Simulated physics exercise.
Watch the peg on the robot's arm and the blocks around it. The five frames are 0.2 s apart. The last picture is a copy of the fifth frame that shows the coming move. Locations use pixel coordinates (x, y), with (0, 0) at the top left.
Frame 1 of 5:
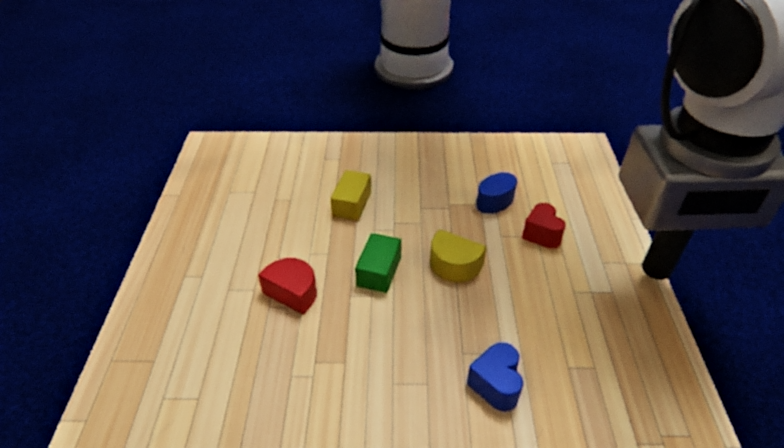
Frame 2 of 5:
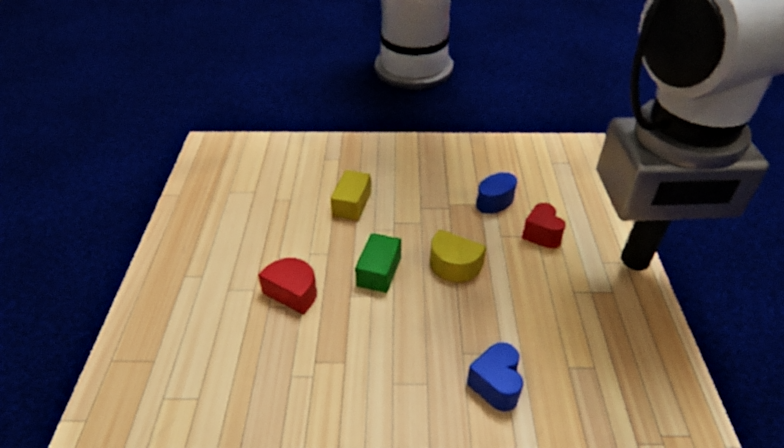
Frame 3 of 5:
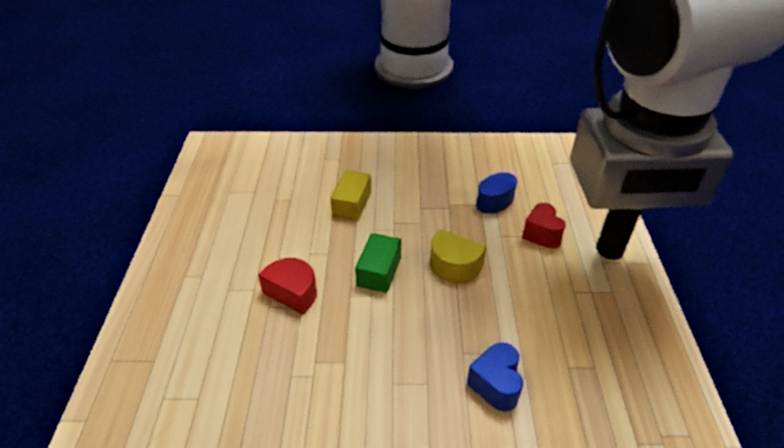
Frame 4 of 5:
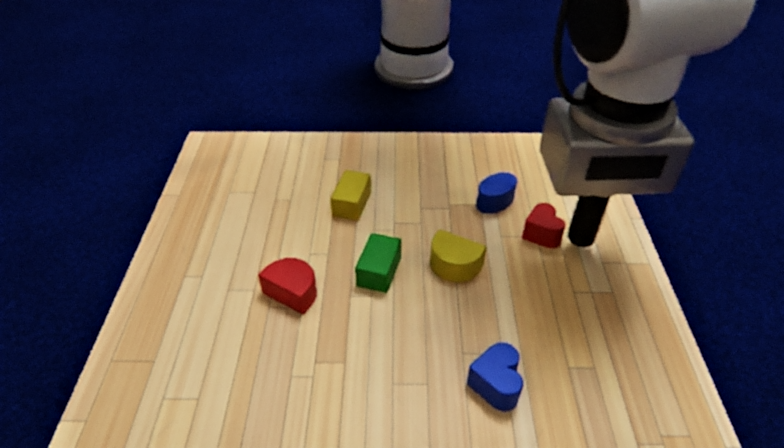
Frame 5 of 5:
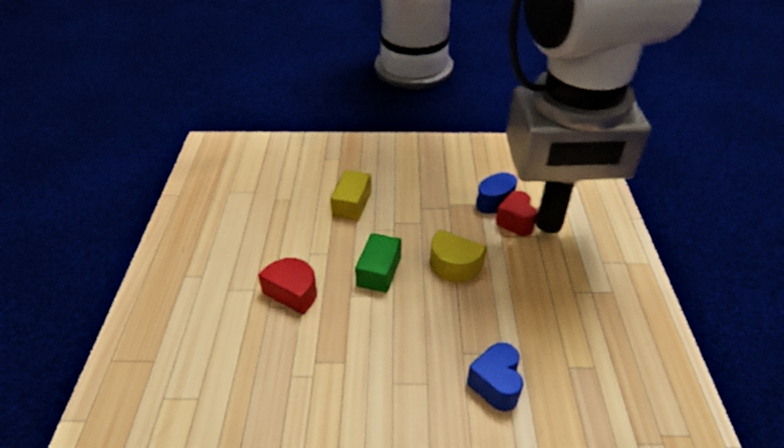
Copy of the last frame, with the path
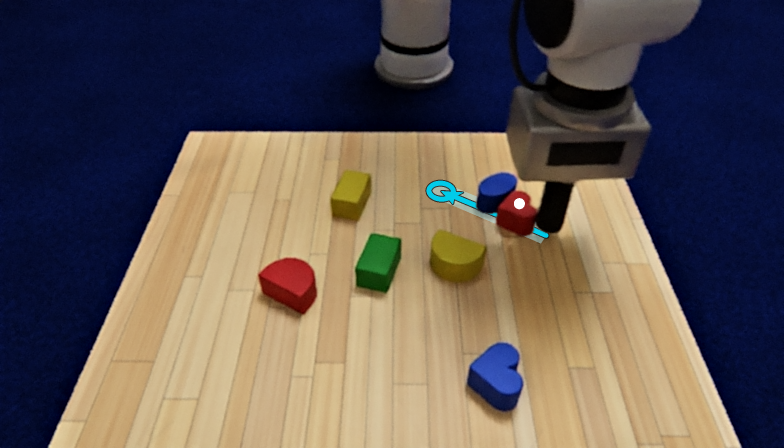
On a wooden board scattered with seven colourful blocks, a robot arm moves its dark peg leftward from the right edge, meets the red heart block and pushes it a short way left, up close to the blue elliptical block.
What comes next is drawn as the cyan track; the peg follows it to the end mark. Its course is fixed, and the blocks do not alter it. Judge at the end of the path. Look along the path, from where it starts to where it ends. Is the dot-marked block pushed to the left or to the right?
My answer: Left.
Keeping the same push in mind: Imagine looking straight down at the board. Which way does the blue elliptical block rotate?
Spins clockwise.
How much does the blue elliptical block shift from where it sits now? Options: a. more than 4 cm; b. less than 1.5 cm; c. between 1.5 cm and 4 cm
c - between 1.5 cm and 4 cm.
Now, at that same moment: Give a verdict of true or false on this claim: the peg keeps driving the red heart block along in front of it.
This is true.
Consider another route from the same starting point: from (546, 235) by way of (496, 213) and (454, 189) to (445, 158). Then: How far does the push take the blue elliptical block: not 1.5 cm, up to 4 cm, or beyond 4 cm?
The over 4 cm band.
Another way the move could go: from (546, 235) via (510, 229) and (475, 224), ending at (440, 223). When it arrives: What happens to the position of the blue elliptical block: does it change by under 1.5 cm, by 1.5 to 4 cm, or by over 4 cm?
The answer is 1.5 to 4 cm.
Drawn move, straight from (546, 235) to (441, 191); the dot is on the red heart block.
On the path given first. One third of the way, peg (511, 209); blue elliptical block (486, 174), turned 25° clockwise; red heart block (487, 196), turned 30° clockwise.
Two thirds of the way, peg (476, 194); blue elliptical block (480, 168), turned 55° clockwise; red heart block (451, 183), turned 20° clockwise.
At the end, peg (442, 180); blue elliptical block (480, 168), turned 55° clockwise; red heart block (418, 174).
